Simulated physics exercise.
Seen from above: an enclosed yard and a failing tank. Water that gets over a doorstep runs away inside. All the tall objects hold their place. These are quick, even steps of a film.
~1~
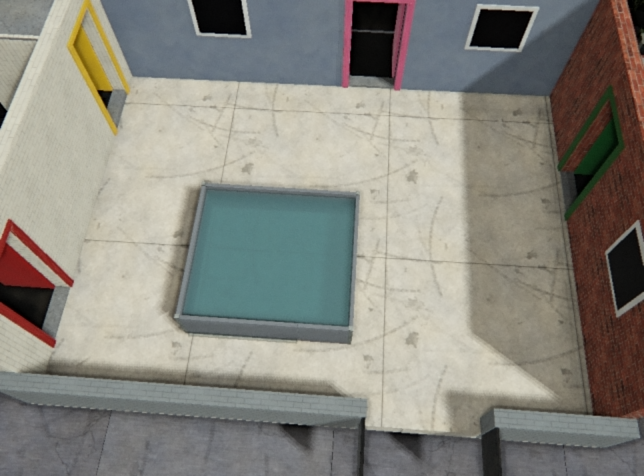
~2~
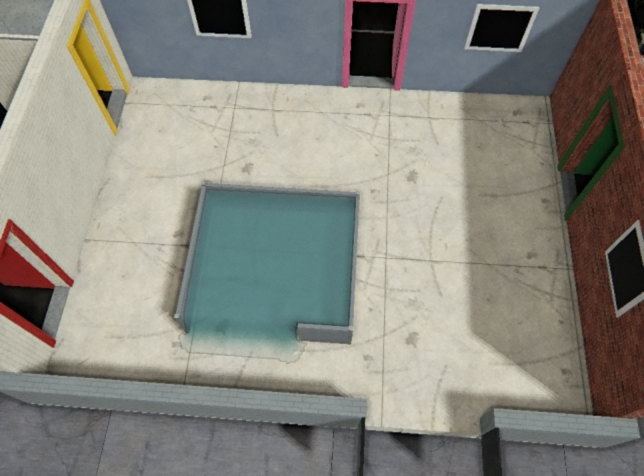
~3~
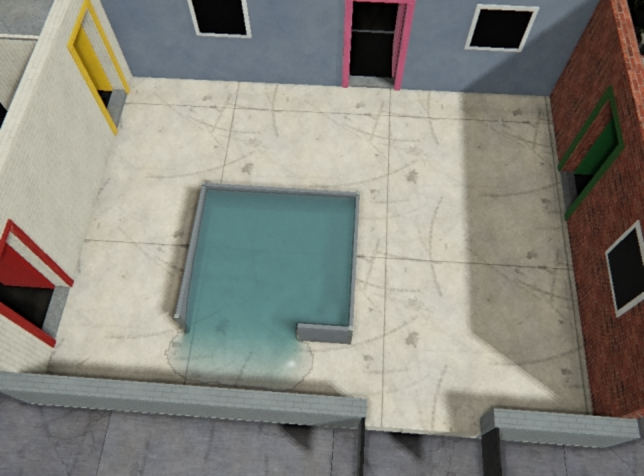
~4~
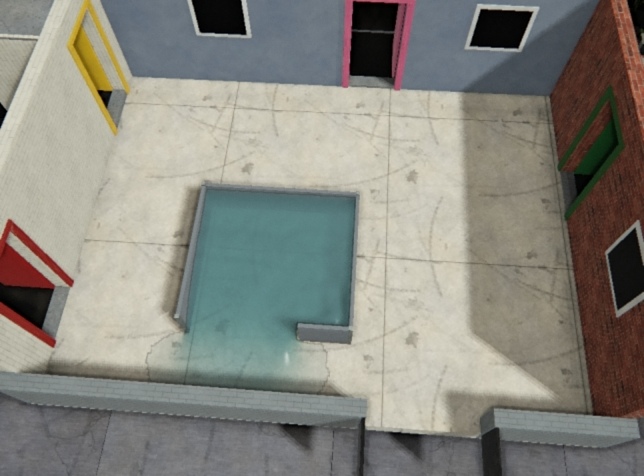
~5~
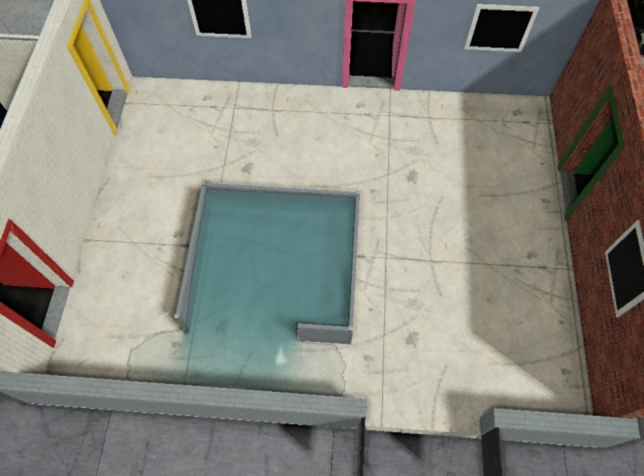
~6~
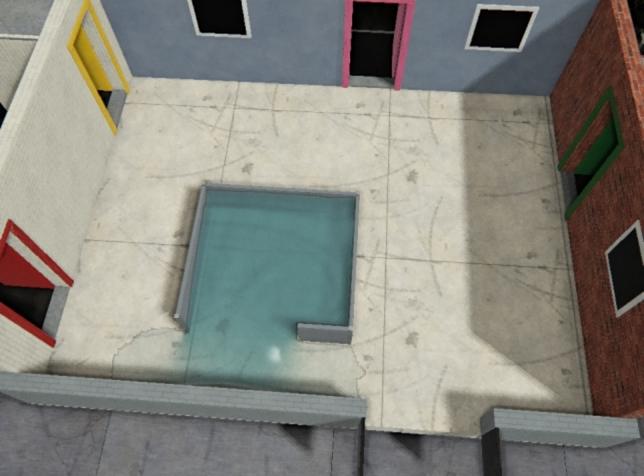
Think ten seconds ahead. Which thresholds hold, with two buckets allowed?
One by one: The green door admits no more than that; the yellow door admits no more than that; the red door lets in a lot; the pink door admits no more than that.
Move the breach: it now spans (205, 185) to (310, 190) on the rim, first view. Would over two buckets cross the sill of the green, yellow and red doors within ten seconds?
In short: Green door goes over; yellow door takes more; red door takes more.
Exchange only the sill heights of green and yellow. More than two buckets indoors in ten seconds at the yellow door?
My reading: The yellow one floods.
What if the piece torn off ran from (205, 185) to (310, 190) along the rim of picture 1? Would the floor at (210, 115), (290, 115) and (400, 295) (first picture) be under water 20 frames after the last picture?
In turn: Awash, awash, dry.
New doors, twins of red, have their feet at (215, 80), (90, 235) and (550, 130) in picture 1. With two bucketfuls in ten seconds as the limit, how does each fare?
As listed: Floods, lets more in, lets less in.
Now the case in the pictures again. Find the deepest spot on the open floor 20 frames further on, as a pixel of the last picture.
Near (43, 384).
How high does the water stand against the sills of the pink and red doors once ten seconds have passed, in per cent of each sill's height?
Roughly 100 per cent, then 260 per cent.
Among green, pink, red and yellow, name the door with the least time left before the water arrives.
The red-painted one.
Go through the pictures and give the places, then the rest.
The first picture shows still water in the open tank at (273, 254).
In the second picture, the front is at (185, 340), out from the gap at (242, 328).
In the third picture, the front is at (174, 358), out from the gap at (243, 329).
In the fourth picture, water pours out at (243, 330) and has run to (156, 373).
In the fifth picture, water pours out at (243, 330) and has run to a hidden place.
In the sixth picture, the front is at a hidden place, out from the gap at (243, 330).
A moment on, water covers 15 % of the floor; the green door not reached, the yellow door not reached, the red door not reached, the pink door not reached.
Next, water covers 25 % of the floor; the green door not reached, the yellow door not reached, the red door over two buckets in, the pink door not reached.
Then, water covers 45 % of the floor; the green door not reached, the yellow door wet at the sill, nothing in, the red door far over two buckets in, the pink door not reached.
Later, water covers 75 % of the floor; the green door under two buckets in, the yellow door wet at the sill, nothing in, the red door far over two buckets in, the pink door not reached.
In the end, water covers 100 % of the floor; the green door under two buckets in, the yellow door wet at the sill, nothing in, the red door far over two buckets in, the pink door under two buckets in.
